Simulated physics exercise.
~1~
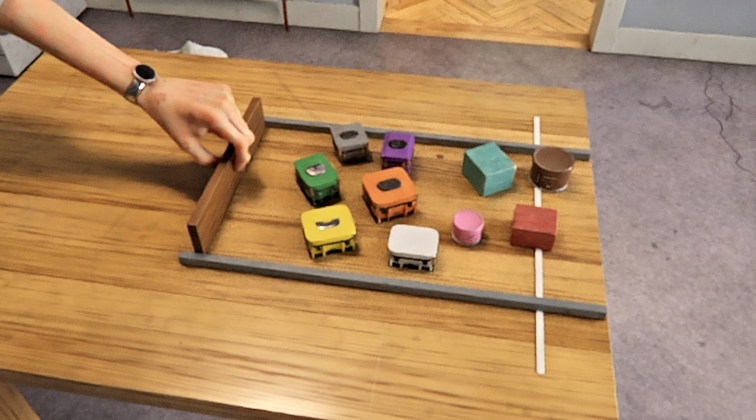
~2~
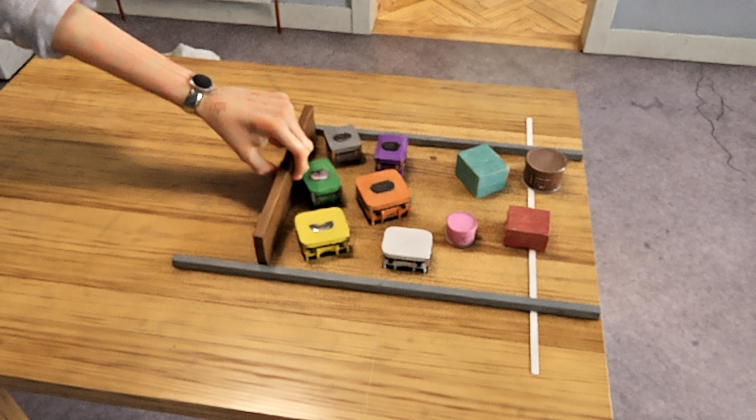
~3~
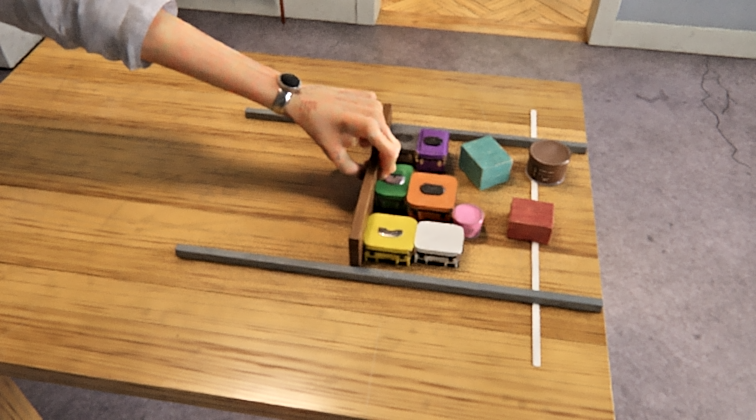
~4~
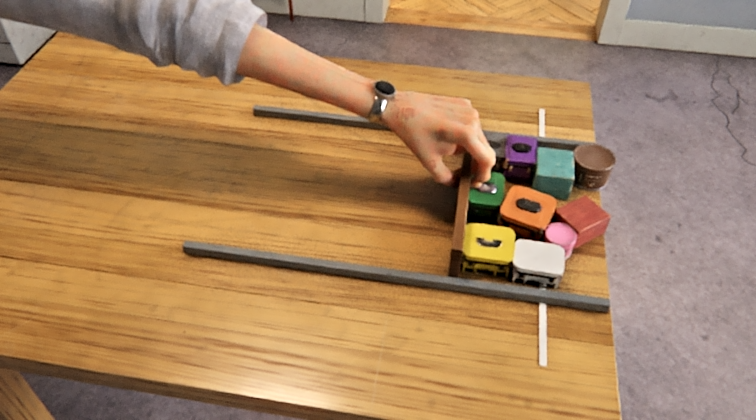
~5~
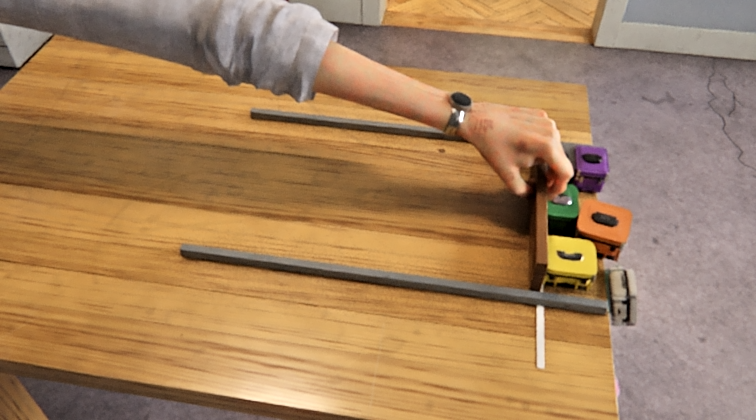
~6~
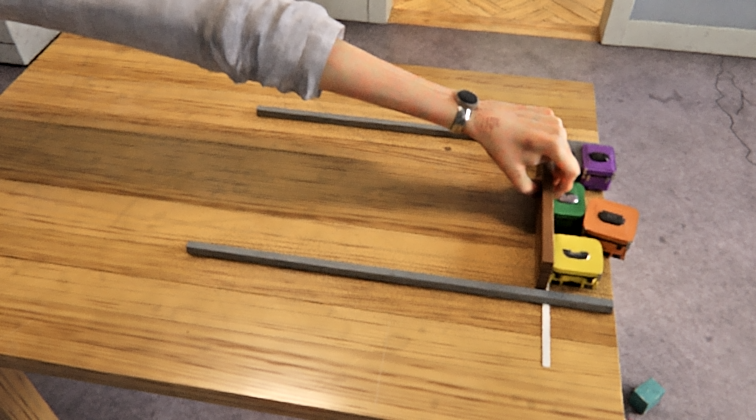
On a wooden table, a hand pushes a board rightward to a white line, sweeping blocks, pots and small cases over the edge, four cases remaining.
